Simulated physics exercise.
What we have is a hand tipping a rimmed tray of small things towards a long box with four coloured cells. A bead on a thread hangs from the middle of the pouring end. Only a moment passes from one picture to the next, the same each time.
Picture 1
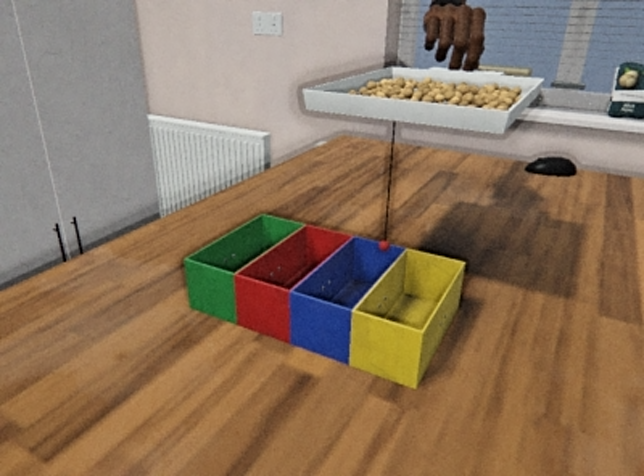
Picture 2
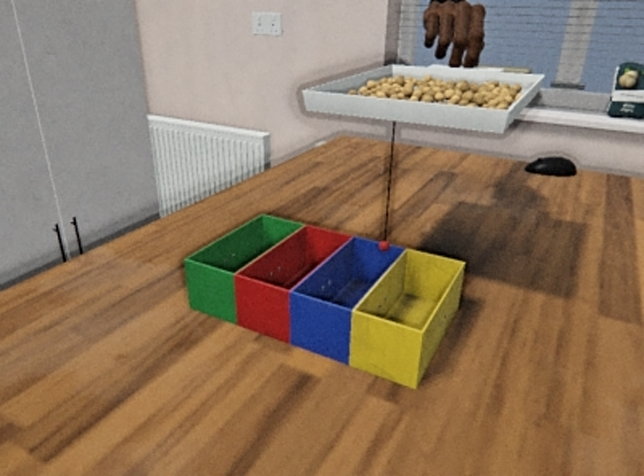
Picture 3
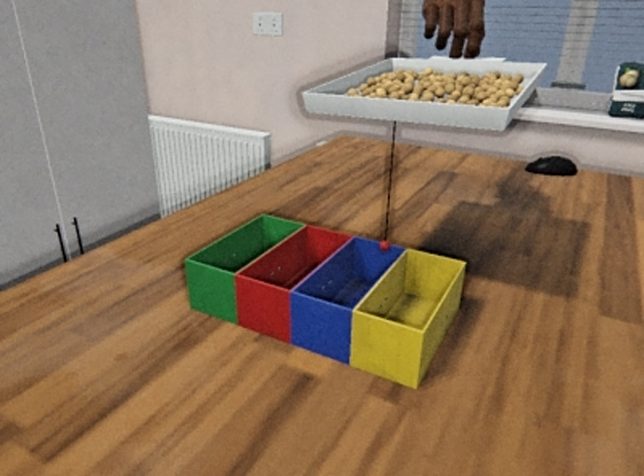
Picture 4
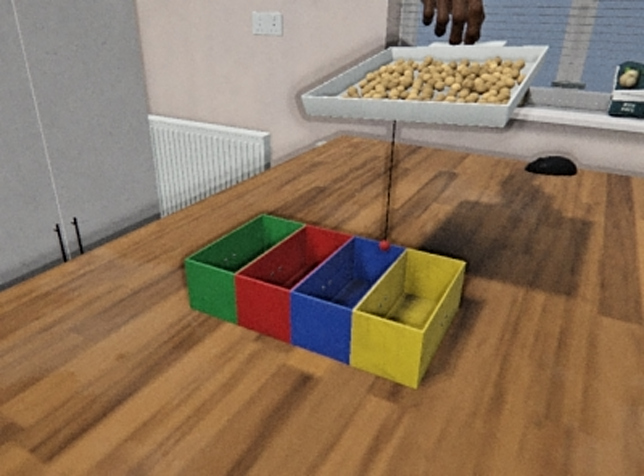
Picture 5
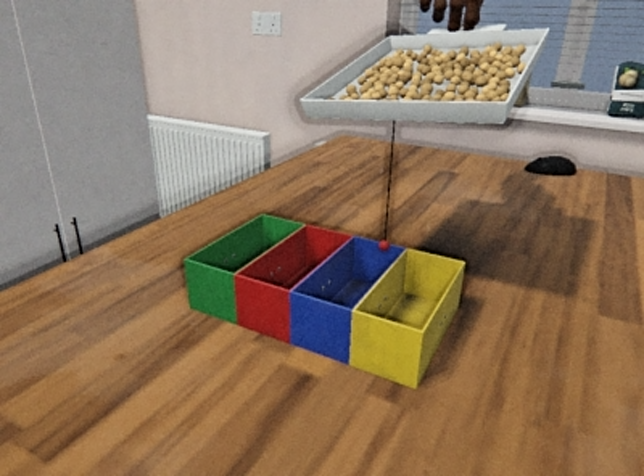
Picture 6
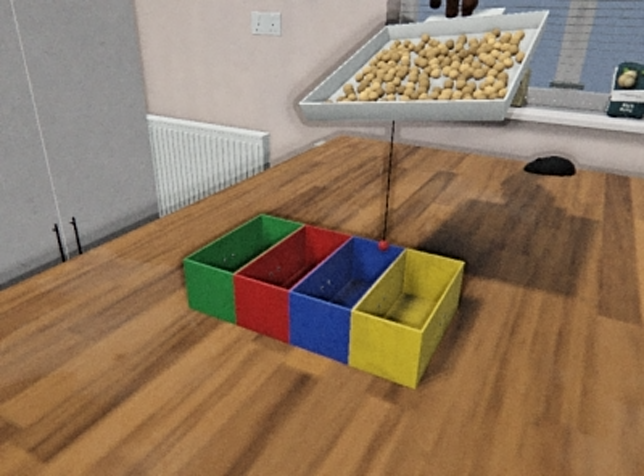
The clip shows a hand behind a white tray of dried chickpeas above a box with green, red, blue and yellow cells; the tray gradually tilts, its far side rising and its front left corner lowest, while the box stays still.
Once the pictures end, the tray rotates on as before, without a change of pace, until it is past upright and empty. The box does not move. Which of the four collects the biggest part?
The red cell gets the most.
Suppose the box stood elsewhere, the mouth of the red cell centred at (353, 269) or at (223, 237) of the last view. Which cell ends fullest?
At the first place the green cell, at the second that yellow cell.
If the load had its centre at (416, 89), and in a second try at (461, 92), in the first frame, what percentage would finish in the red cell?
The first gives 70 %, the second 50 %.
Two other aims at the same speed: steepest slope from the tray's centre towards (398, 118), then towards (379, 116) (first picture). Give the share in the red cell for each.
Near 10 % and 30 %.
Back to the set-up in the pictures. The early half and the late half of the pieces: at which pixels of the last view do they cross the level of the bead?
Early half (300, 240), late half (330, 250).
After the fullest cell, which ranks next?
Second comes blue.
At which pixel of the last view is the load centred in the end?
At about (305, 304).
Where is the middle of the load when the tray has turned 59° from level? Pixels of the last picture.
Near (384, 59).
Shortly afterwards, tray tipped steeply; the whole lot on the tray.
Next, tray tipped right over; all but a few on the tray; only a few falling or outside the box.
Some moments later, tray tipped past a quarter turn; near half in the red cell; near a third in the blue cell; a little in the green cell; only a few in the yellow cell; a little falling or outside the box.
In the end, tray tipped past a quarter turn; near half in the red cell; near a third in the blue cell; a little in the green cell; only a few in the yellow cell; a little outside the box.
